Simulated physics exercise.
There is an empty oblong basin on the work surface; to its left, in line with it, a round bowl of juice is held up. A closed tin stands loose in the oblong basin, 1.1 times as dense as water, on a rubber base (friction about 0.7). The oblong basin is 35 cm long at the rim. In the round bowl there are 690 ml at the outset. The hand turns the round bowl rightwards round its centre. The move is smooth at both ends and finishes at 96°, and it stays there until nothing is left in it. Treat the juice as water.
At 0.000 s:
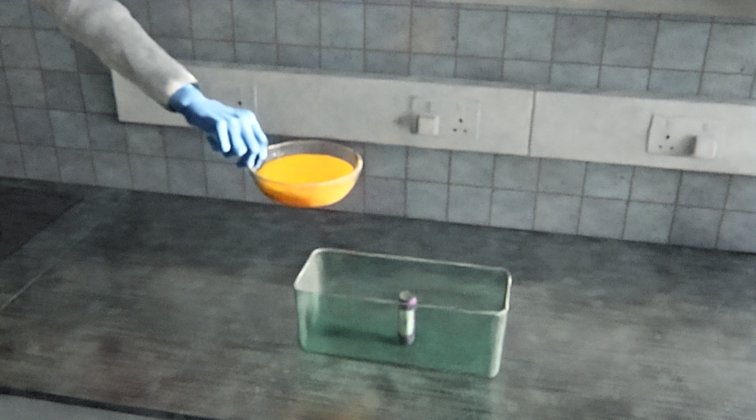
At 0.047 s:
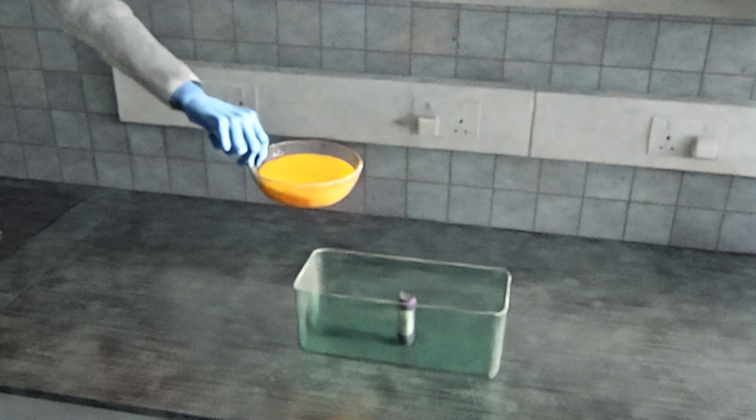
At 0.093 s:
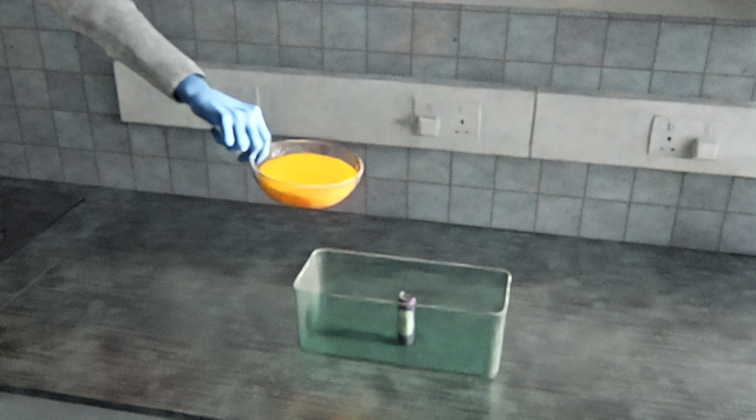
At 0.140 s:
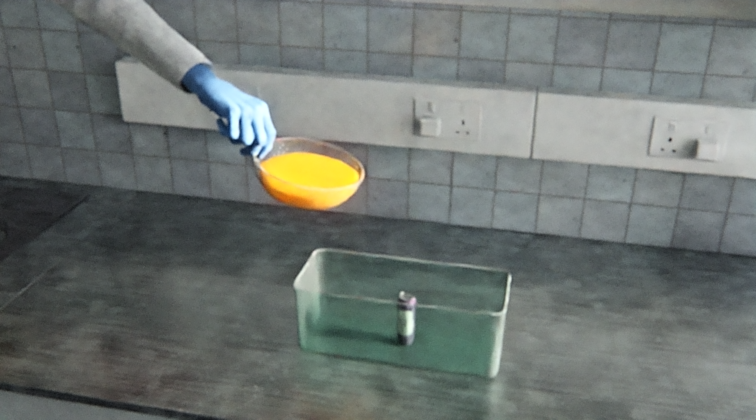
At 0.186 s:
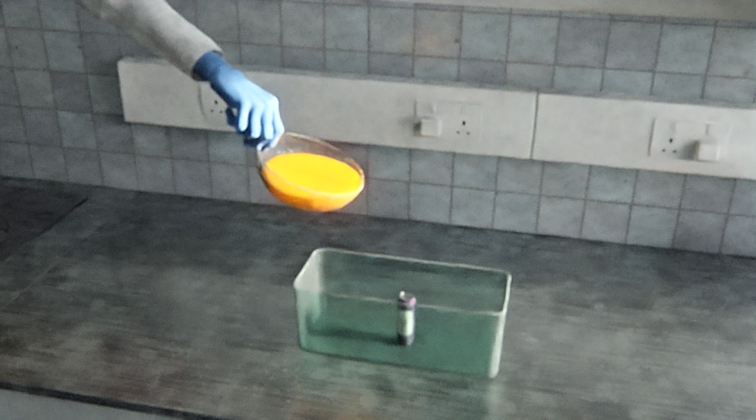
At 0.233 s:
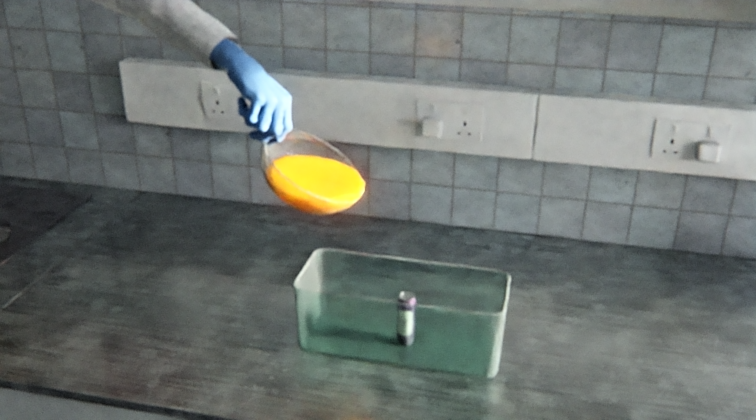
A blue-gloved hand held a glass bowl of orange liquid above the left side of a clear oblong container with a small upright object inside, then gradually tilted the bowl to the right.
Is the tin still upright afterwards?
It is tipped over.
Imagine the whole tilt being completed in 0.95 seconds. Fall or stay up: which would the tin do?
The tin stays balanced.
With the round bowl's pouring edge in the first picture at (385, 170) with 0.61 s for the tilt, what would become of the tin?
After that, the tin stays vertical.
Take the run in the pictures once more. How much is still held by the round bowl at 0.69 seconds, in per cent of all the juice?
I reckon near 0 per cent still sits there.
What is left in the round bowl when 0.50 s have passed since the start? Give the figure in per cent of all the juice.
Roughly 7 %.
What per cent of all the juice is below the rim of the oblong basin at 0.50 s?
The basin holds roughly 38 in a hundred parts at that moment.
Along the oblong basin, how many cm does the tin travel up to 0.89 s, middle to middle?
Near 7 cm.
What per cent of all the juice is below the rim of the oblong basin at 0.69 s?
Around 98 per cent of the whole.
Then, 0.50 s in, the tilt is 88° and 7 per cent is still to pour; the tin stands where it began.
Then, 0.69 s in, the tilt is 96° and 0 per cent is still to pour; the tin leans 12°.
Then, 0.89 s in, the tilt is 96° and 0 per cent is still to pour; the tin leans 59°.
Then, 1.11 s in, the tilt is 96° and 0 per cent is still to pour; the tin lies on its side.
Finally, the tin lies on its side.
